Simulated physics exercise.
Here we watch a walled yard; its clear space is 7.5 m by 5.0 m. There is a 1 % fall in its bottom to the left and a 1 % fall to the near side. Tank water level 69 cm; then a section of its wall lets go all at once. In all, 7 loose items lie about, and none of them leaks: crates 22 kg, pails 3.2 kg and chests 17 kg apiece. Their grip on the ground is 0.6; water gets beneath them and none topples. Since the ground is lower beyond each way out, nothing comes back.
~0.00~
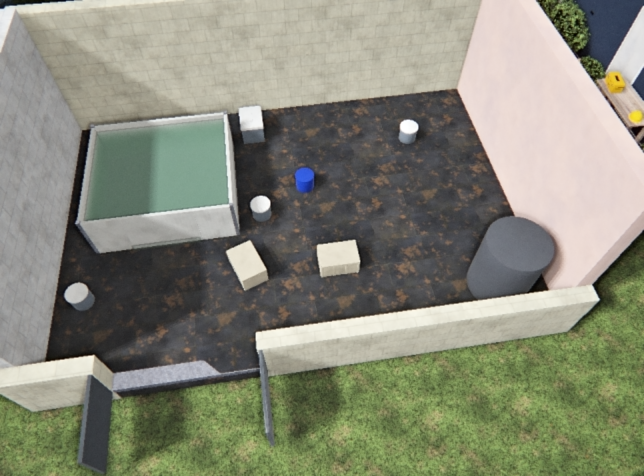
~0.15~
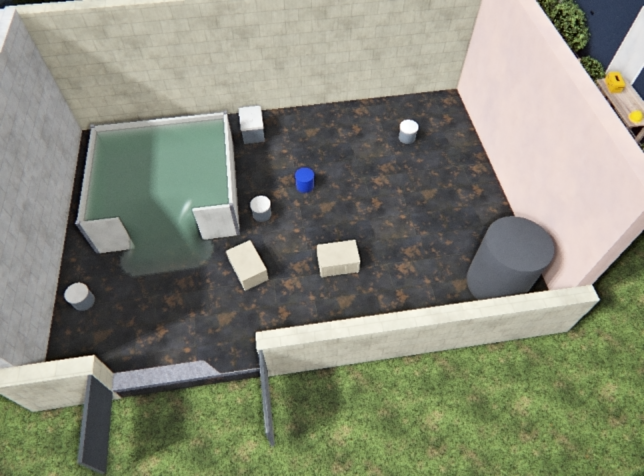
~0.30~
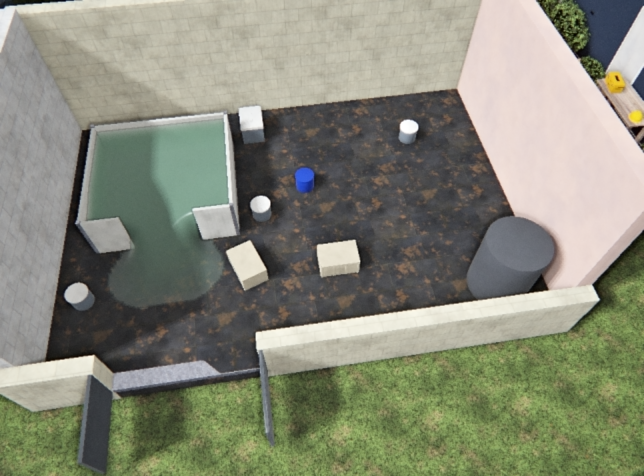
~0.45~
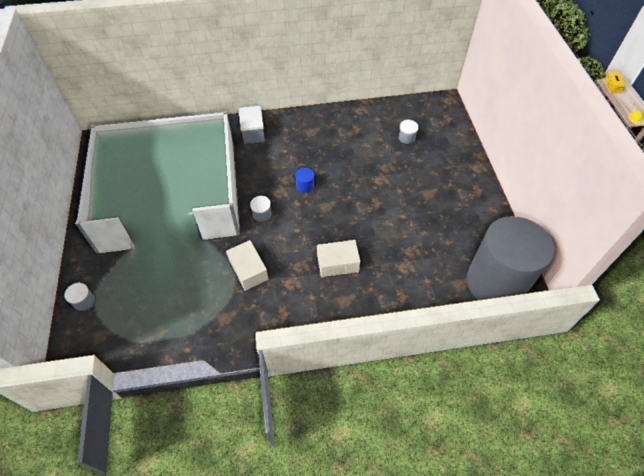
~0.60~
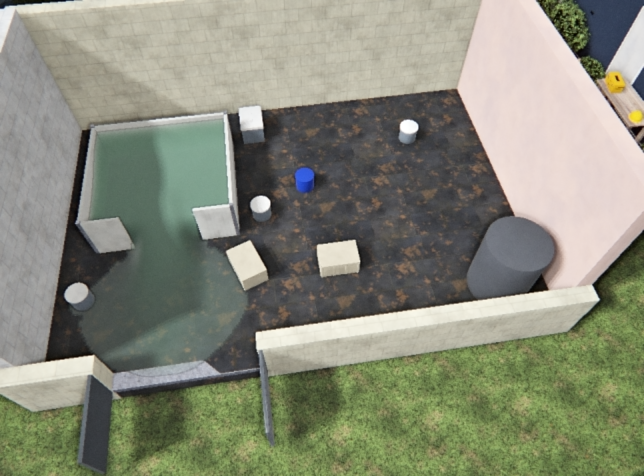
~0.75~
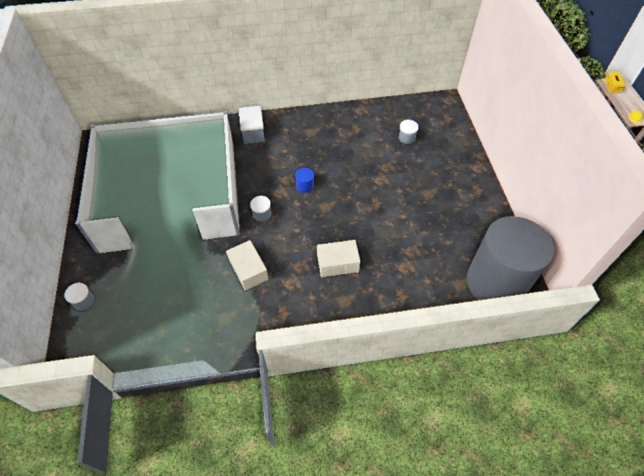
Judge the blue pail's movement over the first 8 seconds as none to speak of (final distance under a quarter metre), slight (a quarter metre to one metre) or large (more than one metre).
Its movement is none to speak of.
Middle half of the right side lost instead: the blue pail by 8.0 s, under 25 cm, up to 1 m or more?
The blue pail is swept a long way.
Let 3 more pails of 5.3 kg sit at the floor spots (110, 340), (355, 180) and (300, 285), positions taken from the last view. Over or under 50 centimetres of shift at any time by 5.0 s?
First beyond, then within, then within.
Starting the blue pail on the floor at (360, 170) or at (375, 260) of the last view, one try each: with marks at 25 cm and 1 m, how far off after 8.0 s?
Run one, it remains planted; run two, it remains planted.
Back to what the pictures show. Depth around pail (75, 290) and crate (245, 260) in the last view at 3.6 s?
Depth approx. 6 cm / 2 cm.
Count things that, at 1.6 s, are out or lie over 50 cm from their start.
0.
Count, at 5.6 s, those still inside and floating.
0 at that moment.
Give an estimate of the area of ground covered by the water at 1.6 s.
Flooded: Near 11.0 m2.
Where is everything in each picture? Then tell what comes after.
The first picture shows the blue pail at (305, 175), on the bottom; water covers 4.5 m2; 0 of 7 have shifted.
The second picture shows the blue pail at (305, 175) rests on the ground; 5.1 m2 under water; 0 of 7 have shifted.
The third picture shows the blue pail at (305, 175), on the bottom; water covers 6.1 m2; 0 of 7 have shifted.
The fourth picture shows the blue pail at (305, 175) rests on the ground; 7.2 m2 under water; 0 of 7 have shifted.
The fifth picture shows the blue pail at (305, 175) rests on the ground; water covers 8.5 m2; 0 of 7 have shifted.
The sixth picture shows the blue pail at (305, 175) rests on the ground; water covers 9.3 m2; 0 of 7 have shifted.
After 1.6 s the blue pail is near (305, 175), 0.0 m from its start, aground; 0 of 7 are out; 0 afloat.
After 3.6 s the blue pail is near (305, 175), 0.0 m from its start, aground; 0 of 7 are out; 1 afloat.
After 5.6 s the blue pail is near (305, 175), 0.0 m from its start, aground; 0 of 7 are out; 0 afloat.
After 8.0 s the blue pail is near (305, 175), 0.0 m from its start, aground; 0 of 7 are out; 1 afloat.
